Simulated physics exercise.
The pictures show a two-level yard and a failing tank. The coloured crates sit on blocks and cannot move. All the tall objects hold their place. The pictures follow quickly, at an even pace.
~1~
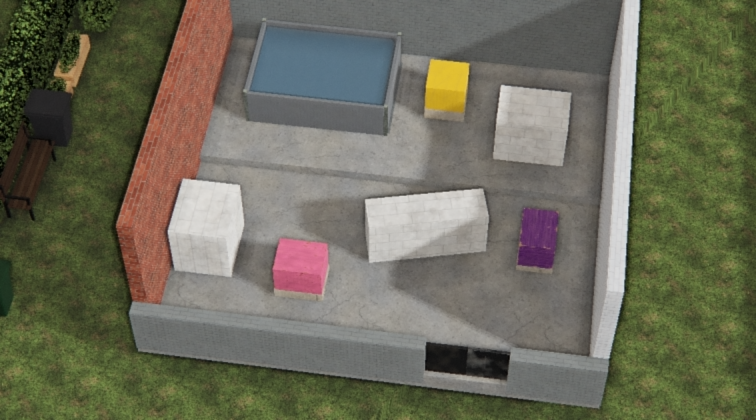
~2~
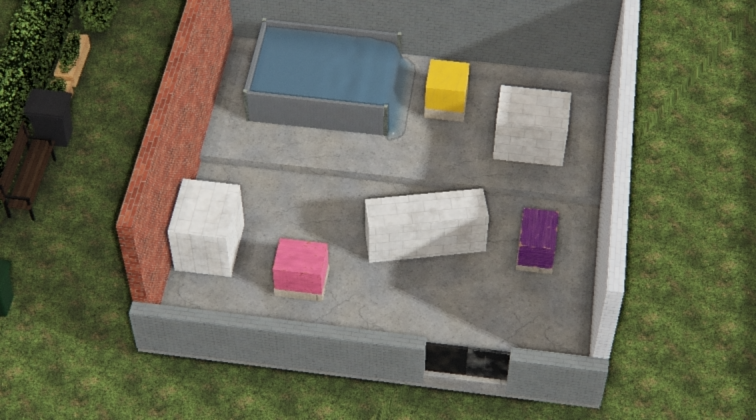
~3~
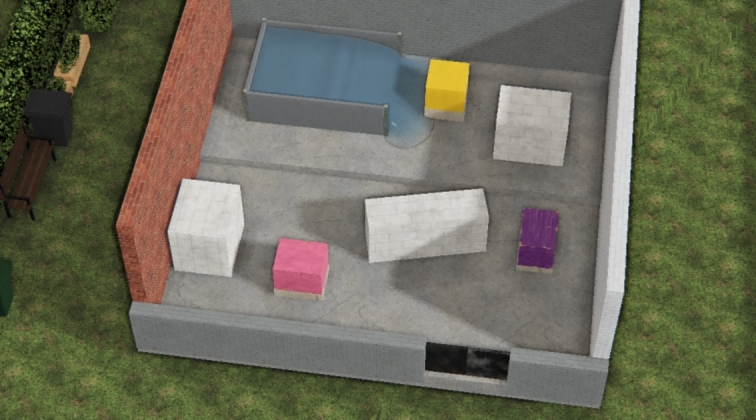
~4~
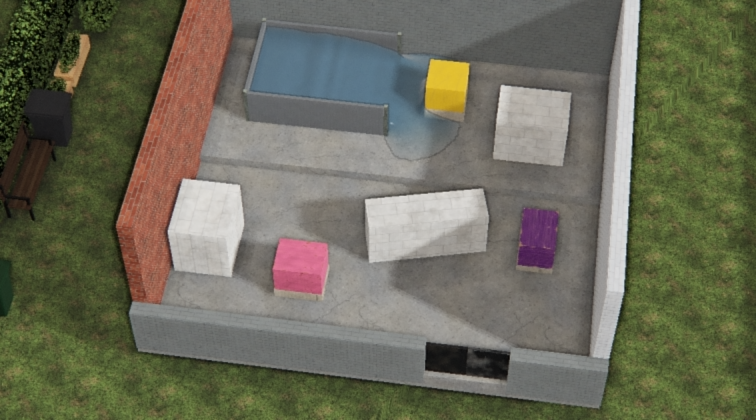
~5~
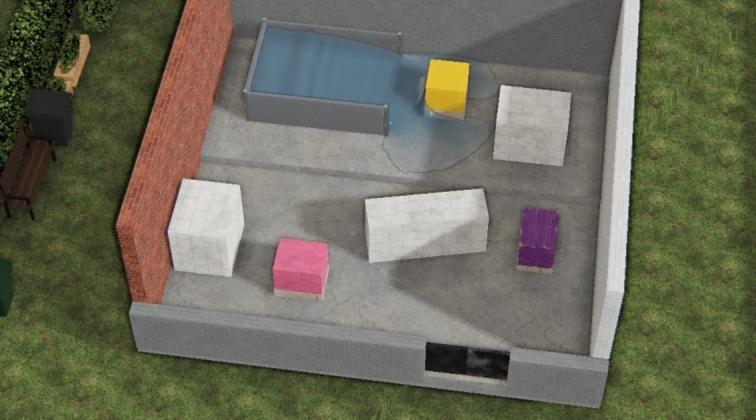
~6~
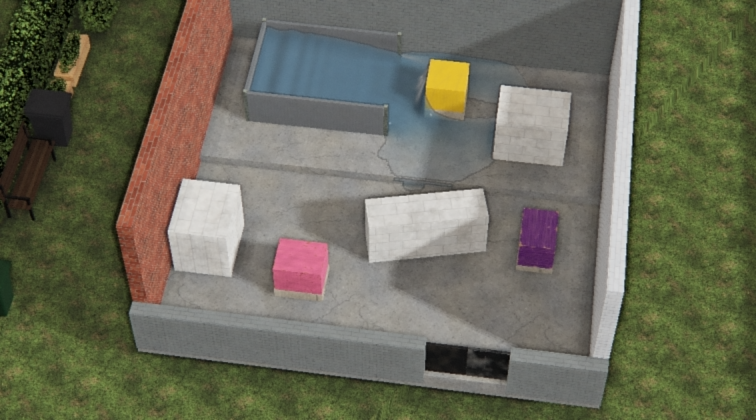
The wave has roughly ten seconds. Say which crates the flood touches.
The purple crate gets wet; the pink crate stays dry; the yellow crate gets wet.
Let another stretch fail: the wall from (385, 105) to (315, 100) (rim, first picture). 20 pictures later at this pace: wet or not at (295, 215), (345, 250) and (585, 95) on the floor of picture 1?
In turn: Covered, flooded, clear.
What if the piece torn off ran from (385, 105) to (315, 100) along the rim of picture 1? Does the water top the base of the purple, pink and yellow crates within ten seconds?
Then: The purple crate takes water, the pink crate takes water, the yellow crate is spared.
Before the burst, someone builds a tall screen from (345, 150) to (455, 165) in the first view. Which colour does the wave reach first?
It is the crate marked yellow.
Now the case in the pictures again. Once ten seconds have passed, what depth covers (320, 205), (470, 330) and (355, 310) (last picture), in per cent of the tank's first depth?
About 12, 12 and 12 per cent.
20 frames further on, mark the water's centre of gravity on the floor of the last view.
Around (443, 135).
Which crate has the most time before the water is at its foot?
It is the crate marked pink.
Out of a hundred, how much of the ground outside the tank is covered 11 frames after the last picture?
Roughly 35 per cent.
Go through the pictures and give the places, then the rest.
The open tank at (324, 66) is whole and still, in the first frame.
Water pours out at (391, 88) and has run to (406, 62), in the second frame.
Water pours out at (391, 90) and has run to (424, 56), in the third frame.
The front is at (453, 59), out from the gap at (391, 91), in the fourth frame.
The front is at (482, 62), out from the gap at (391, 92), in the fifth frame.
The front is at a hidden place, out from the gap at (391, 92), in the sixth frame.
A moment on, water covers 25 % of the floor; the purple crate not reached, the pink crate not reached, the yellow crate water round its plinth.
Next, water covers 35 % of the floor; the purple crate water round its plinth, the pink crate not reached, the yellow crate water round its plinth.
Then, water covers 55 % of the floor; the purple crate water round its plinth, the pink crate not reached, the yellow crate water round its plinth.
Later, water covers 80 % of the floor; the purple crate water round its plinth, the pink crate water round its plinth, the yellow crate water round its plinth.
In the end, water covers 95 % of the floor; the purple crate was topped, the pink crate stayed above the water, the yellow crate was topped.
